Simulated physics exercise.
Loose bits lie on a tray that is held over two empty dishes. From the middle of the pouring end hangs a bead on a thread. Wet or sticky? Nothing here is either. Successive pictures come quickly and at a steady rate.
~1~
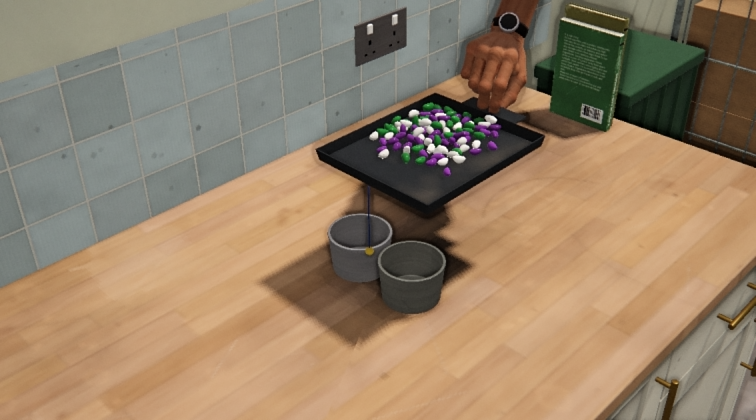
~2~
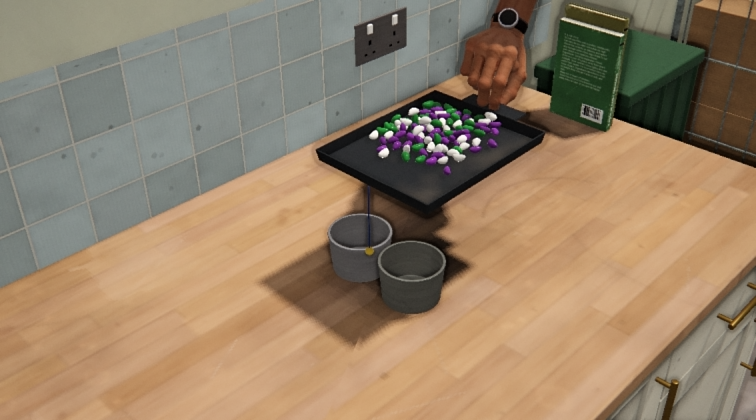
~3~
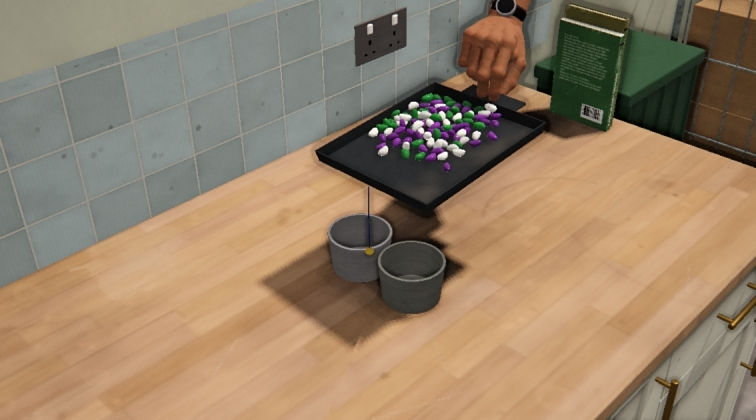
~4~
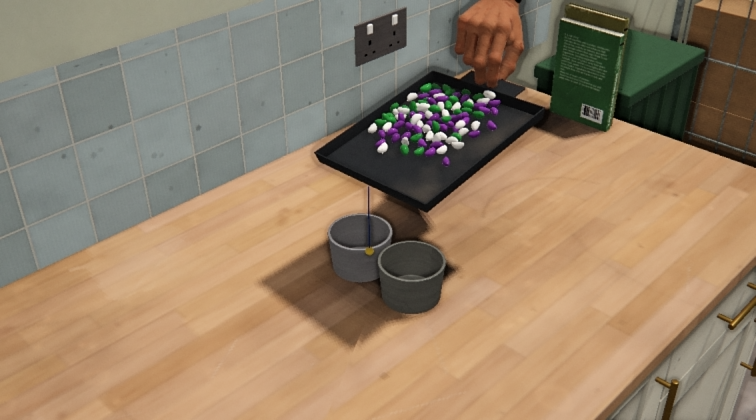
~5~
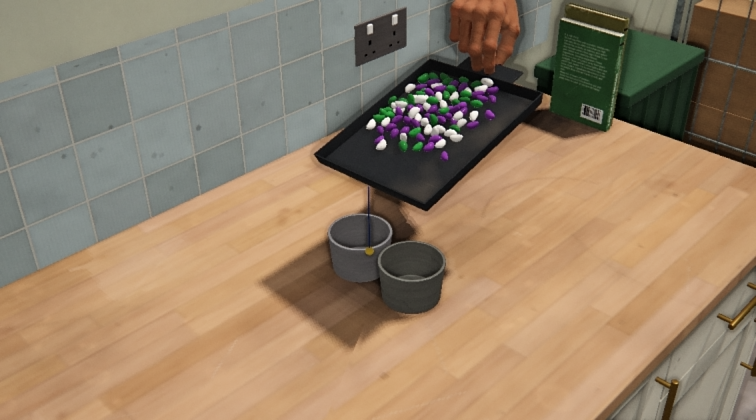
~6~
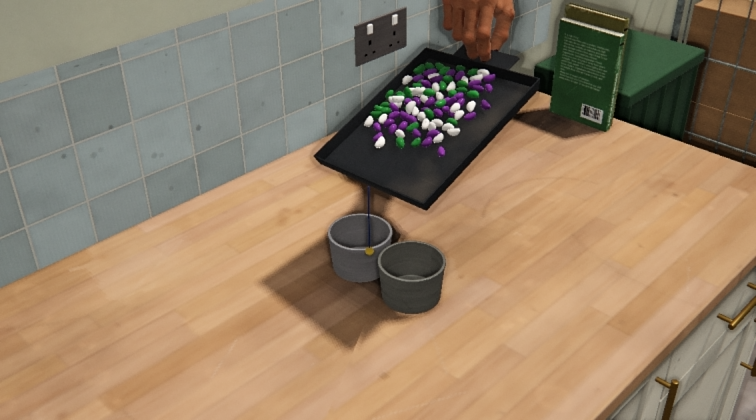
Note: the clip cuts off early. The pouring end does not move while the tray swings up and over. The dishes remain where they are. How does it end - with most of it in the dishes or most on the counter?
The greater share is going to end up outside the dishes.
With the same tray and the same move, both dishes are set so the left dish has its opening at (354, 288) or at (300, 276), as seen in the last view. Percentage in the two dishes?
Close to 20 in a hundred, then close to 30 in a hundred.
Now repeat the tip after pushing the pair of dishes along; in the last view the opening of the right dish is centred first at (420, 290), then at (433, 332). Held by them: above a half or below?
The pair would catch the lesser share the first time and the lesser share the second time.
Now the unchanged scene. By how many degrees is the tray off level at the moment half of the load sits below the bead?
Near 110 degrees.
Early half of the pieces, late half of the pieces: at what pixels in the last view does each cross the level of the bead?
Roughly (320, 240) first, then roughly (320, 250).
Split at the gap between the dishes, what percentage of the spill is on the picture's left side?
It works out to some 100 per cent.
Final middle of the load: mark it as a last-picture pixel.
Resting centre, last picture - approx. (297, 307).
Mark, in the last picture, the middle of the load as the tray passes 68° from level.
The middle of the pieces lands at roughly (354, 158).
Just after the last frame, tray tipped steeply; the larger part on the tray; just a few outside both; about a tenth in the air.
A moment on, tray tipped past a quarter turn; roughly a third on the tray; roughly half outside both; roughly a quarter in the air.
Further on, tray tipped past a quarter turn; every one outside both.
When it is over, tray tipped past a quarter turn; not one in the right dish; not one in the left dish; every one outside both.
